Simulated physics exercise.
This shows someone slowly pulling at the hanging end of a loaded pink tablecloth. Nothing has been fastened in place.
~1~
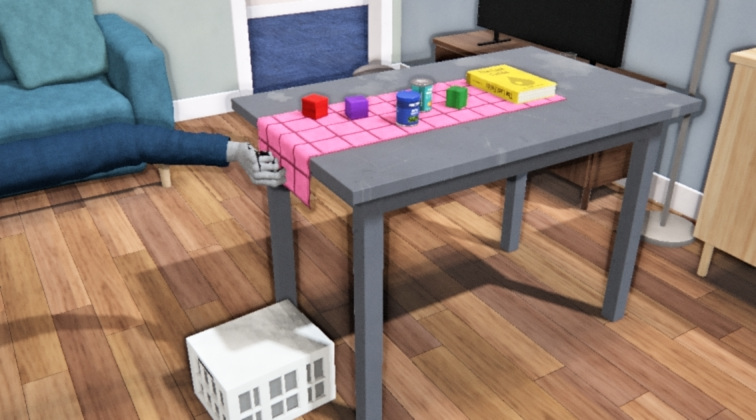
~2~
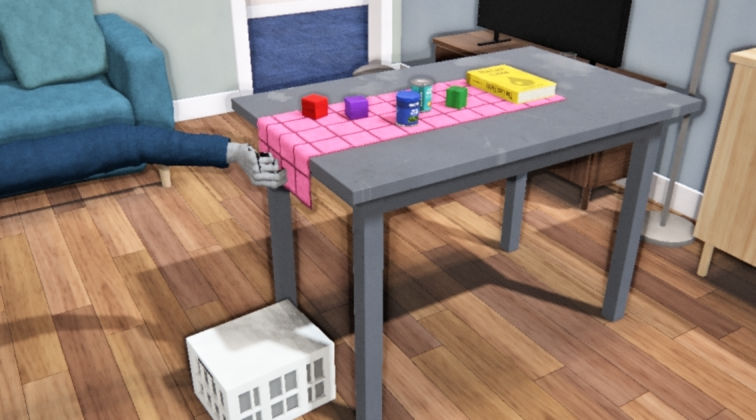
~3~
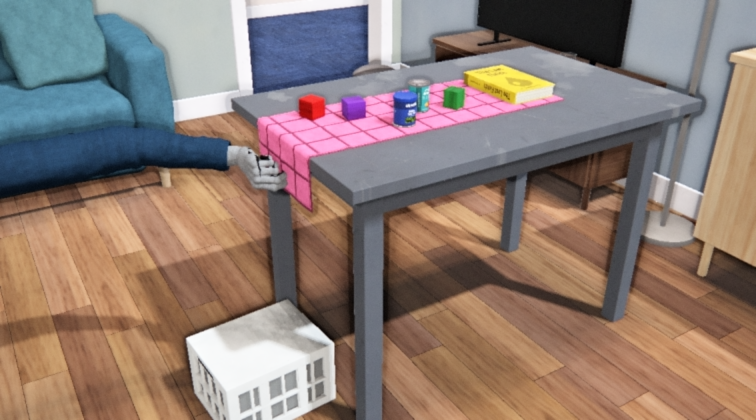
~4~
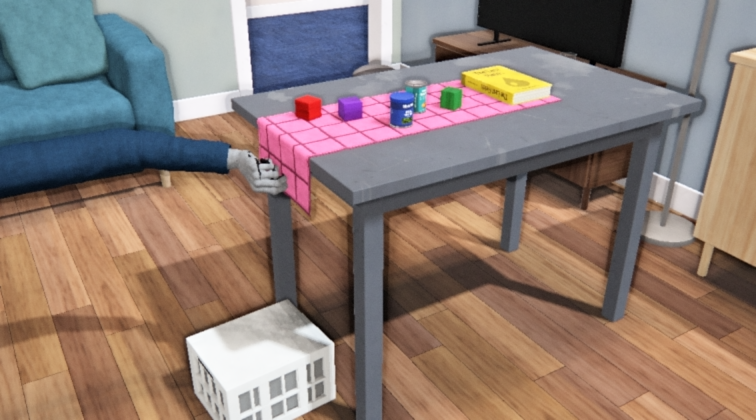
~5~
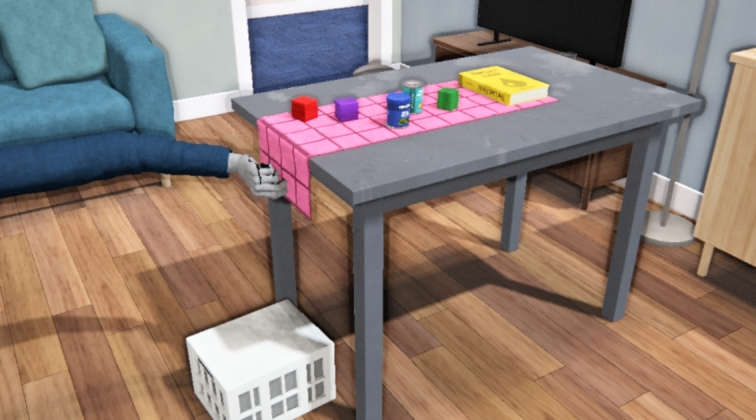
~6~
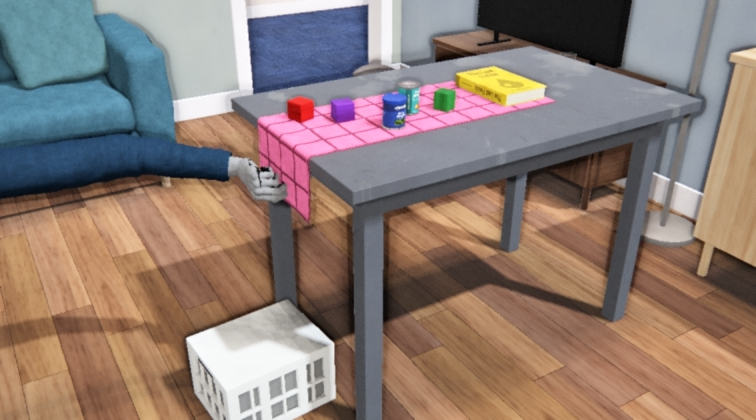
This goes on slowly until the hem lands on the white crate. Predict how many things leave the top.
I'd say the tally of dropped things is a set of four in the end.
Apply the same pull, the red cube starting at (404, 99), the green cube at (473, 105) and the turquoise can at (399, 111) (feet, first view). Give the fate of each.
Here's how it goes: The red cube leaves the top, the green cube remains in place and the turquoise can leaves the top.
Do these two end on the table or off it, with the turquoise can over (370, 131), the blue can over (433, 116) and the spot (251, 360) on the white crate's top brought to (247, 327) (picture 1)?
The turquoise can is lost, the blue can stays put.
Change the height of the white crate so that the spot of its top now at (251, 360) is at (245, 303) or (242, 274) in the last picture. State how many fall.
Then 2, then 1.
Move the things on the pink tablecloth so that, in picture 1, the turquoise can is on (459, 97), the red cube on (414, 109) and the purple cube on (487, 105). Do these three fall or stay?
Here's the result: The turquoise can remains in place, the red cube leaves the top and the purple cube remains in place.
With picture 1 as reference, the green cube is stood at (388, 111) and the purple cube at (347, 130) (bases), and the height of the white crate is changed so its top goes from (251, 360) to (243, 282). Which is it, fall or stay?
Green cube: Safe; purple cube: Lost.
Soon after, hem near (287, 252); red cube gone.
Then, hem near (288, 302); red cube, purple cube and blue can gone.
At rest, hem on the crate; red cube, purple cube, blue can and turquoise can gone. The count of fallen things is four.
